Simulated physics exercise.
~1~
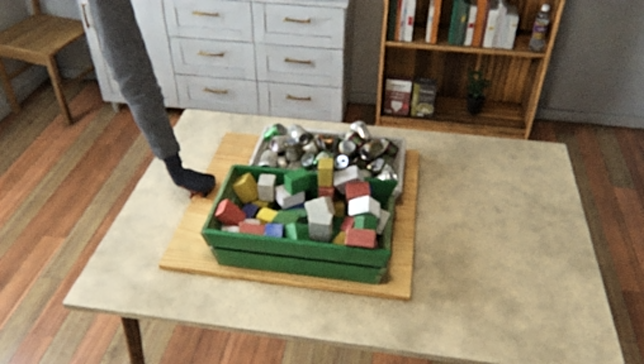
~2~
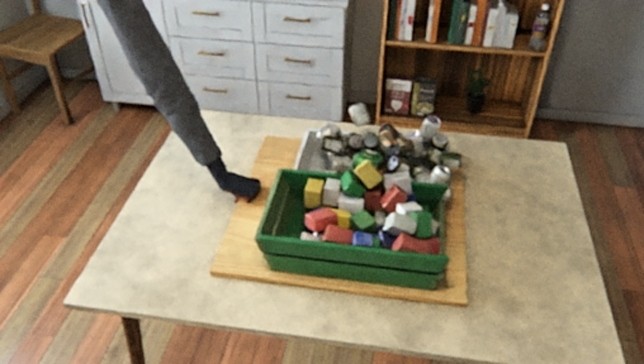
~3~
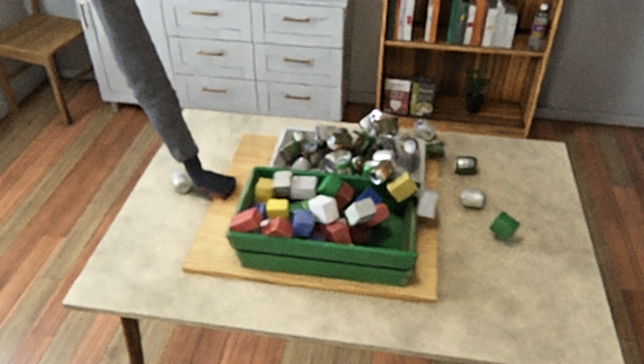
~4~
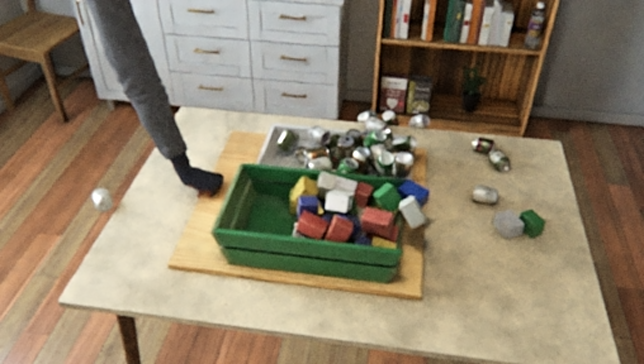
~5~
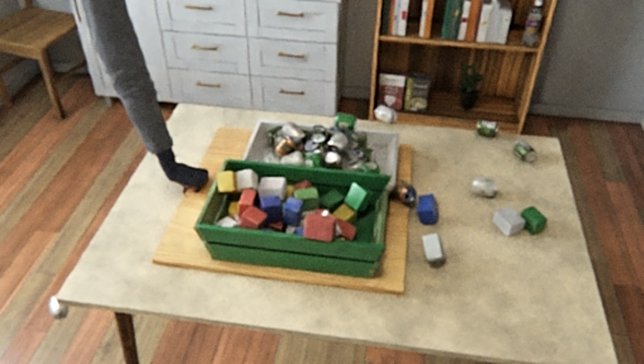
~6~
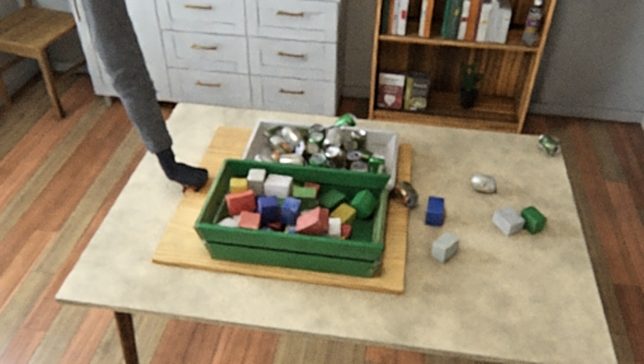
Two crates slide right and left on a board, spilling several cans and toy bricks.
